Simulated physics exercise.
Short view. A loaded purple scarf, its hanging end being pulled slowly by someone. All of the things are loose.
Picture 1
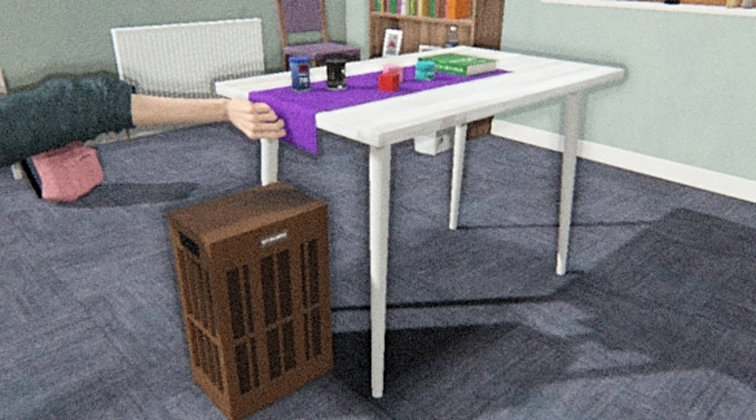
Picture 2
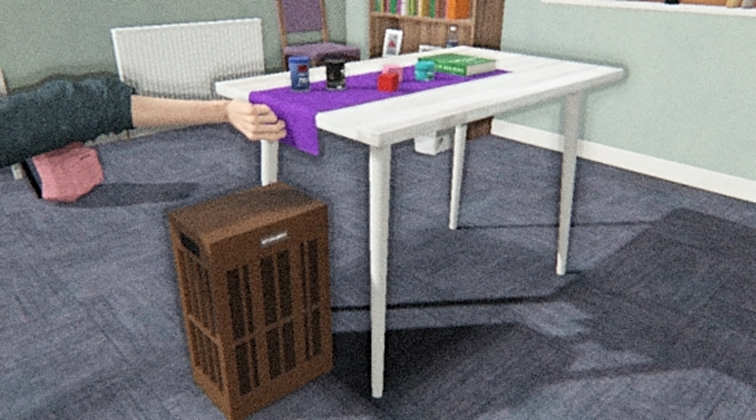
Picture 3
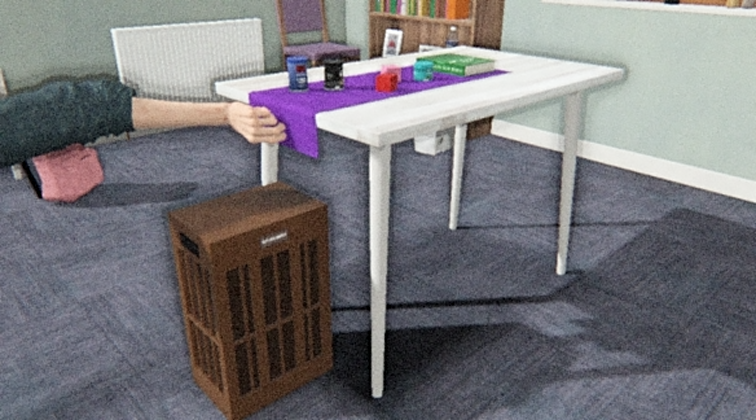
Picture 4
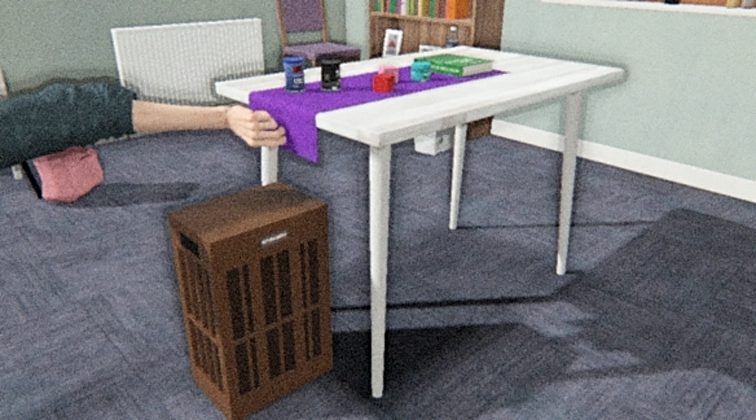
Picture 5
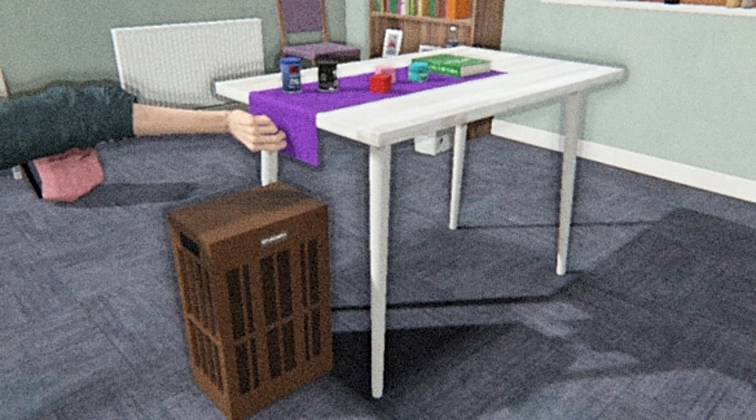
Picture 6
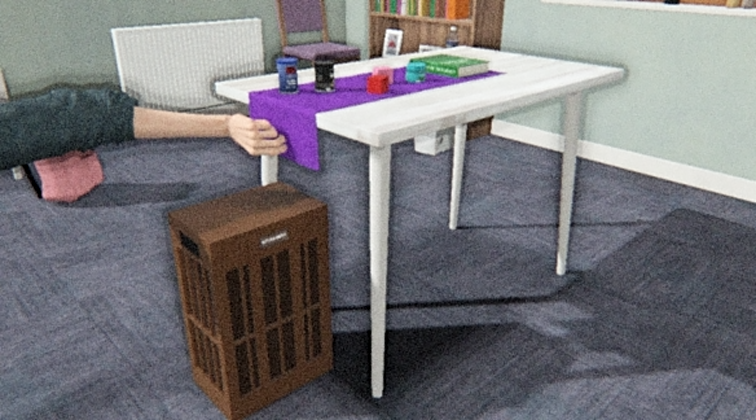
Purple scarf being drawn slowly over a white table's edge by a hand, carrying cans, small containers and a book slightly left.
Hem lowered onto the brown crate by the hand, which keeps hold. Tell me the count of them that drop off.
The drop count comes to one.
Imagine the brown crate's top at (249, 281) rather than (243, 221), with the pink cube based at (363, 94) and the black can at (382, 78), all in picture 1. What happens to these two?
So the pink cube leaves, and the black can stays there.
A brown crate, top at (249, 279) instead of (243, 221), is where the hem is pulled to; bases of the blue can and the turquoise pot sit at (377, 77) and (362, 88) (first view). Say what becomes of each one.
Well, the blue can is safe, and the turquoise pot is dislodged.
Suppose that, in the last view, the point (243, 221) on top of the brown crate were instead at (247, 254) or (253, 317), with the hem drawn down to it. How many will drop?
Then 2, then 4.
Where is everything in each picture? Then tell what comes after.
Hem (318, 154); blue can (300, 58); black can (336, 61); red cube (389, 75); pink cube (393, 66); turquoise pot (426, 63); top of the crate (243, 221), in the first picture.
Hem (318, 155); blue can (299, 58), in the second picture.
Hem (318, 158); black can (334, 61), in the third picture.
Hem (318, 162); red cube (384, 75); top of the crate (243, 221), in the fourth picture.
Hem (318, 166); pink cube (386, 67), in the fifth picture.
Hem (319, 170); blue can (287, 60); black can (324, 62); red cube (378, 76); pink cube (383, 68); turquoise pot (416, 64), in the sixth picture.
Soon after, hem near (284, 180); all still up.
After that, hem on the crate; blue can gone.
In the end, hem on the crate; blue can gone. Over the edge go one.
